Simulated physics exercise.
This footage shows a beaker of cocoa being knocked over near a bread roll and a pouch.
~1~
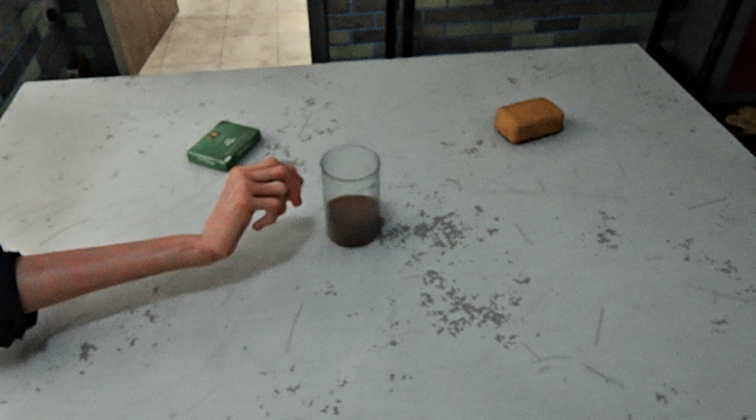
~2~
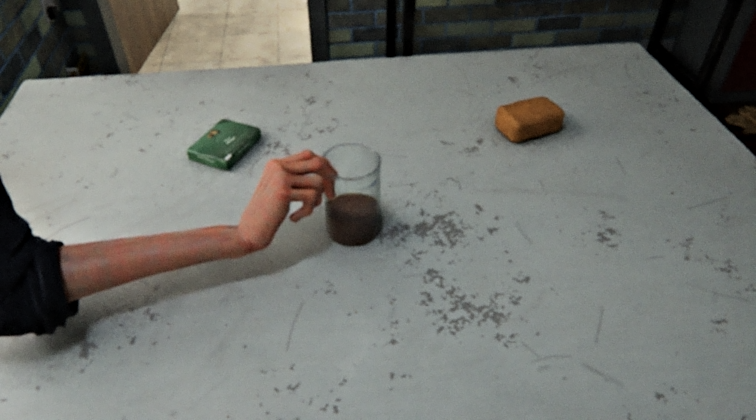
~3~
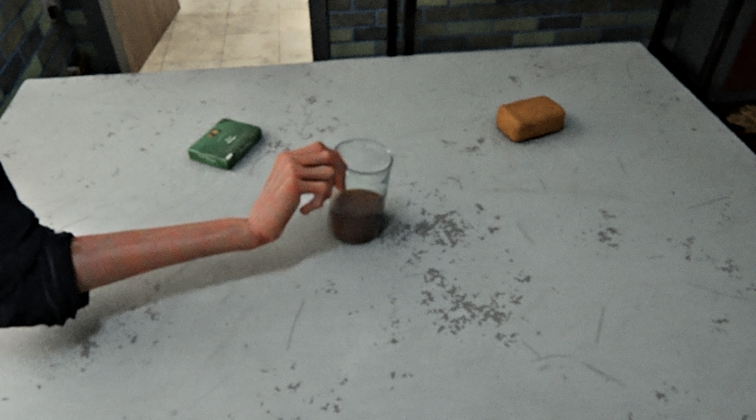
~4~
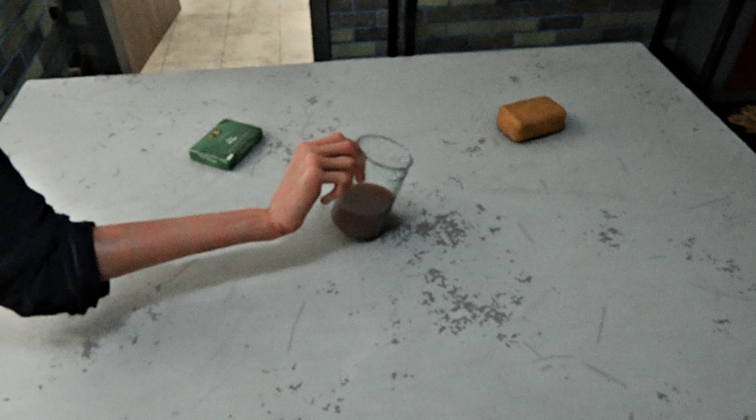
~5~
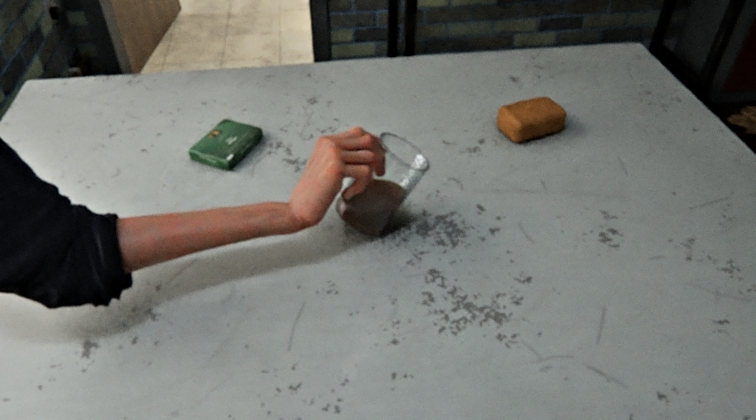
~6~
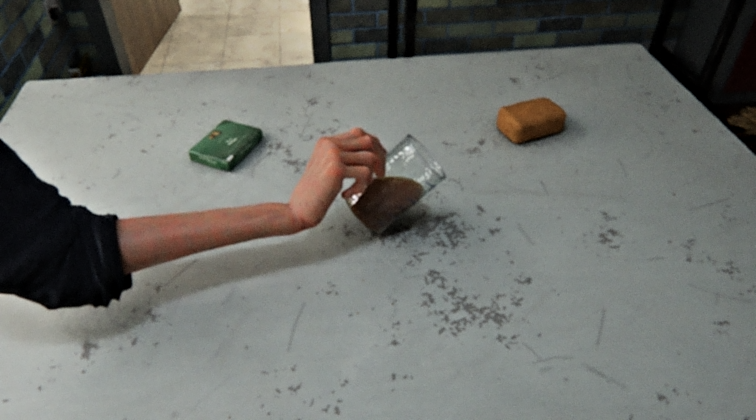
A hand reached in from the left and pushed a clear beaker of brown cocoa, tilting it steadily to the right, while a green pouch and a bread roll stayed still on the table.
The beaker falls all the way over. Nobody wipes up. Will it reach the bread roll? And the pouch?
At the end, the bread roll is moistened; the pouch stays free of the spill.
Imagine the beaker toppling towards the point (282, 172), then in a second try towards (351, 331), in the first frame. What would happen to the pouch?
To begin with it becomes wetted; next it is left alone.
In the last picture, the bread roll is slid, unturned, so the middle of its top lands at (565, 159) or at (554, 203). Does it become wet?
The first try leaves it sitting in the spill; the second leaves it sitting in the spill.
Soon after, the puddle covers about as much as a tray; the bread roll is wet; the pouch is dry.
Later, the puddle covers about as much as a big tray; the bread roll is wet; the pouch is dry.
In the end, the puddle covers about as much as a big tray; the bread roll is wet; the pouch is dry.
